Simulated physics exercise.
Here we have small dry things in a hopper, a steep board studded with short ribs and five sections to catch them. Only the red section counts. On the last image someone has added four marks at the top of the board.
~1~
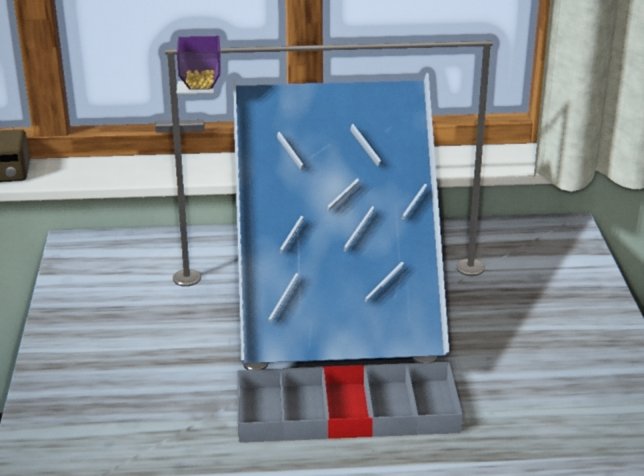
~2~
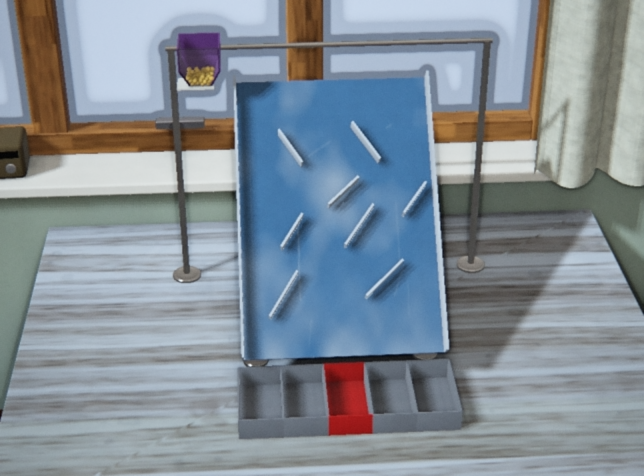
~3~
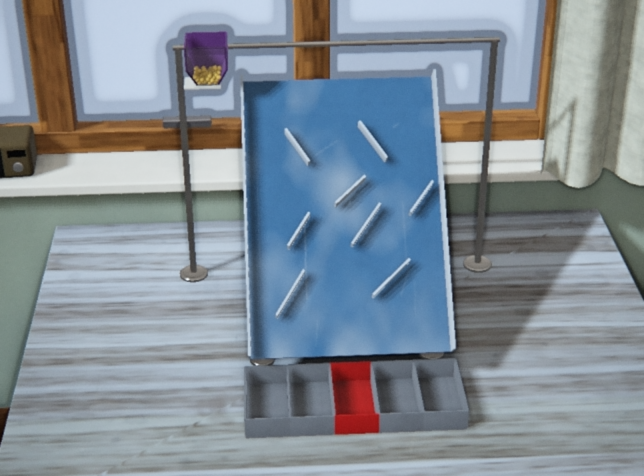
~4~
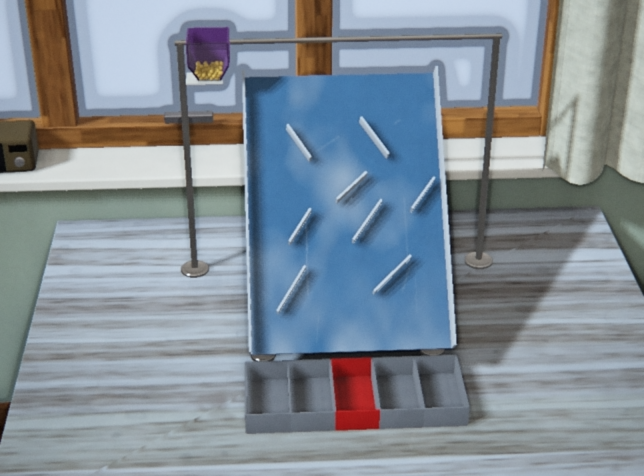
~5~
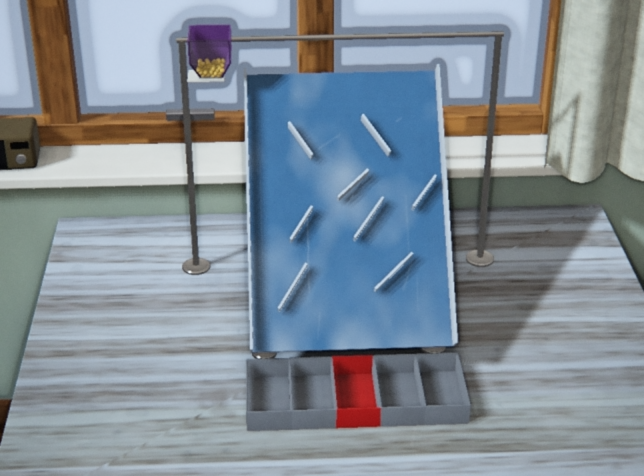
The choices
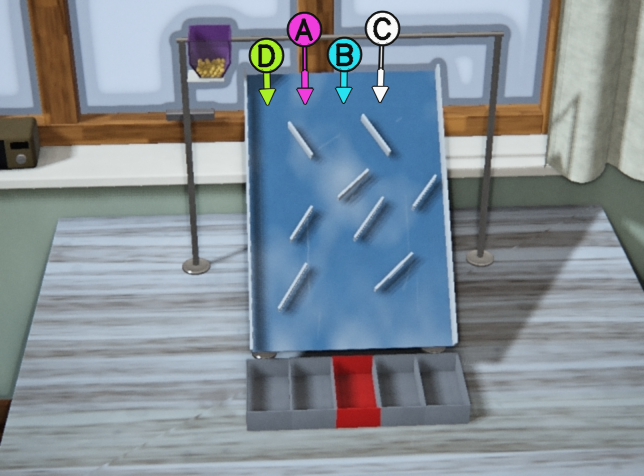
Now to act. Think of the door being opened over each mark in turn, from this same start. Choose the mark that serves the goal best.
Take C.
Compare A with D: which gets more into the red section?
Here it is mark A.
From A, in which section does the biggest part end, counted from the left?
It is the second one.
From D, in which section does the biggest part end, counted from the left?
The first from the left.
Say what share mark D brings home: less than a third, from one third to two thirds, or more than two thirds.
It is less than a third.
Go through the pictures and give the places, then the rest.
In the first picture, hopper at (200, 79), puffed corn balls, door shut.
In the second picture, ribs (279, 129) to (302, 162), (352, 122) to (380, 158), (329, 204) to (358, 176).
In the third picture, ribs (411, 212) to (433, 181), (288, 245) to (309, 212), (352, 243) to (380, 203).
In the fourth picture, ribs (277, 311) to (305, 266), (374, 291) to (411, 255).
In the fifth picture, red section at (359, 417), number 3 of 5 from the left.
On the marked copy, mark A meets the board at (305, 98); mark B meets the board at (343, 97); mark C meets the board at (380, 96); mark D meets the board at (267, 99).
With A, about a quarter in the red section, about half in other sections, a small part held on the board, a small part outside the box.
With B, a small part in the red section, most in other sections, a small part held on the board.
With C, about half in the red section, about a third in other sections, a small part held on the board.
With D, a stray few in the red section, most in other sections, a small part held on the board.
